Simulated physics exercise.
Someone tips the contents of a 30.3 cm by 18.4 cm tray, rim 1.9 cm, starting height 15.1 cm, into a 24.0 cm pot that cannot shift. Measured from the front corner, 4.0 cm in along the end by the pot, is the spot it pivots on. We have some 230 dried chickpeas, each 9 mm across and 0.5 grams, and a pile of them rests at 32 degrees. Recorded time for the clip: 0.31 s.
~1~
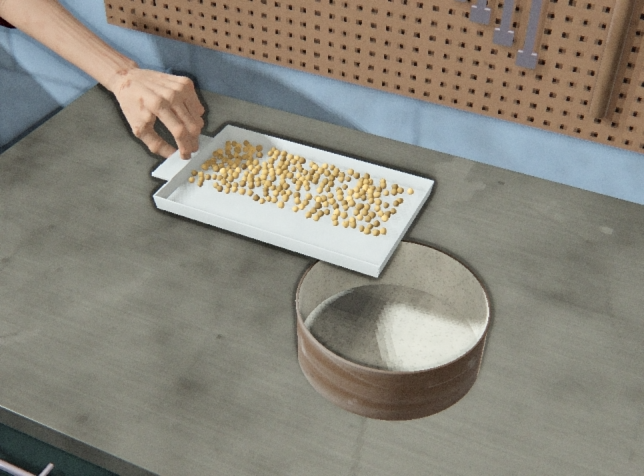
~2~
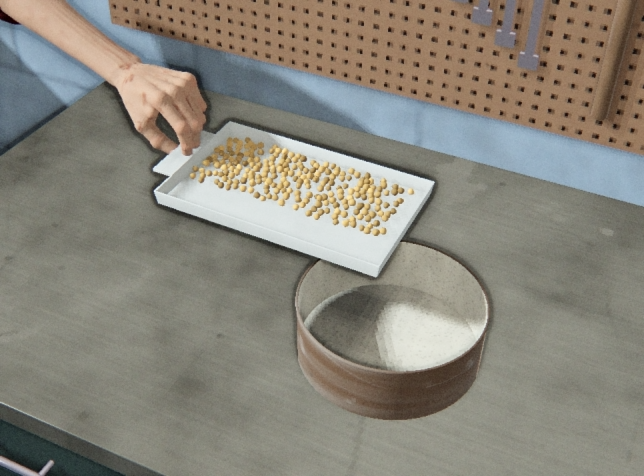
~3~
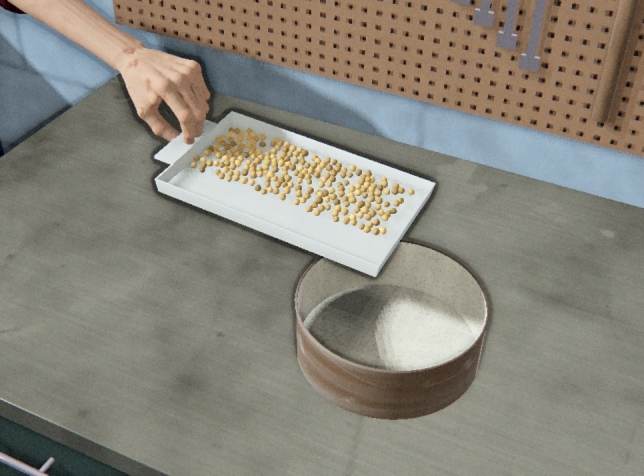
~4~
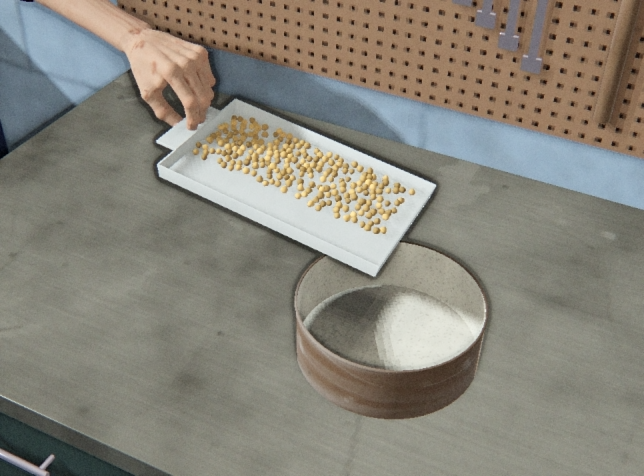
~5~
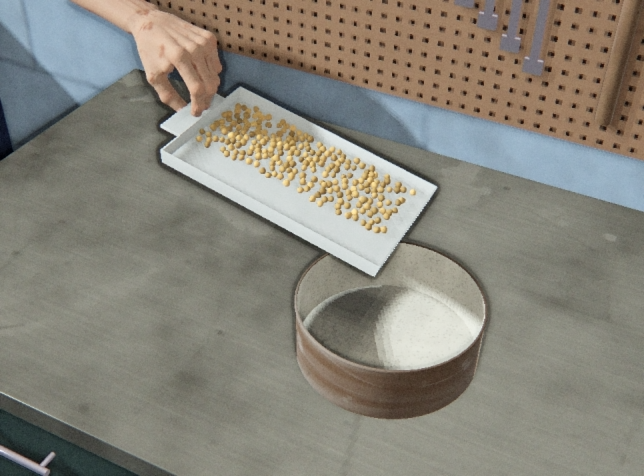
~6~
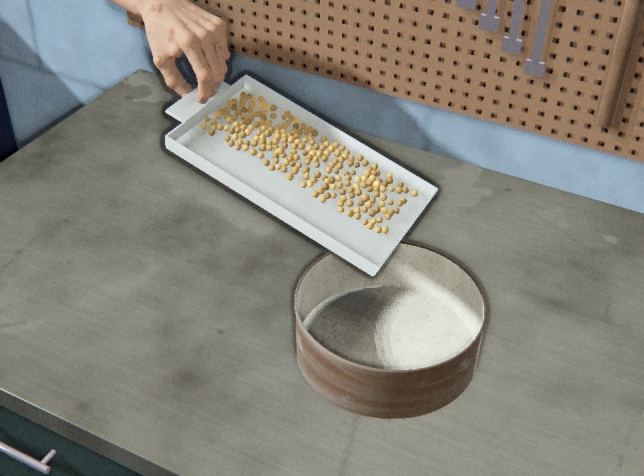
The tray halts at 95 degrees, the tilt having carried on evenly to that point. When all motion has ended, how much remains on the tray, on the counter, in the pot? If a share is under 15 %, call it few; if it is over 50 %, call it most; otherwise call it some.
I would say left on the tray: Few, counter: Some, pot: Most.
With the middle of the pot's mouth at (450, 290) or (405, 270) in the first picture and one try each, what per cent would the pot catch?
First try about 100 per cent, second try about 100 per cent.
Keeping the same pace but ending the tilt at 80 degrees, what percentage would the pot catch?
It would be near 5 per cent.
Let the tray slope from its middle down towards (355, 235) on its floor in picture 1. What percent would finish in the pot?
Roughly 95 percent of them.
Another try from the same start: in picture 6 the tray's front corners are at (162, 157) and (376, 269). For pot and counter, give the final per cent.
Final per cent - pot 95, counter 0.
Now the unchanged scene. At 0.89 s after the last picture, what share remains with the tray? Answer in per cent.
Of the load, some 90 percent.
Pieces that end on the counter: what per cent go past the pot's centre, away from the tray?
Near 90 in a hundred.
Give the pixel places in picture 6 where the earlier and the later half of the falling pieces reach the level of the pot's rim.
Roughly (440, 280) to begin with, later roughly (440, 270).
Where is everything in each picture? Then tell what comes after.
Tray tilt 0 degrees, front corners at (156, 195) and (378, 265); middle of the pieces at (299, 184); pot at (393, 300), in the first picture.
Tray tilt 1 degrees, front corners at (157, 191) and (377, 264); middle of the pieces at (300, 182), in the second picture.
Tray tilt 4 degrees, front corners at (158, 179) and (377, 264), lowest corner right back; middle of the pieces at (301, 176), in the third picture.
Tray tilt 9 degrees, front corners at (161, 164) and (378, 265), lowest corner right back; middle of the pieces at (303, 170), in the fourth picture.
Tray tilt 13 degrees, front corners at (164, 150) and (378, 265), lowest corner right back; middle of the pieces at (306, 163), in the fifth picture.
Tray tilt 17 degrees, front corners at (169, 136) and (378, 266), lowest corner right back; middle of the pieces at (309, 157); pot at (390, 300), in the sixth picture.
Then, 0.53 s after the last picture, tilt 54 degrees; the tray holds 100 %, the pot 0 %.
Then, 0.89 s after the last picture, tilt 79 degrees; the tray holds 90 %, the pot 5 %.
Then, 1.33 s after the last picture, tilt 95 degrees; the tray holds 45 %, the pot 15 %.
In the end, tray 0 %, counter 35 %, pot 65 %.
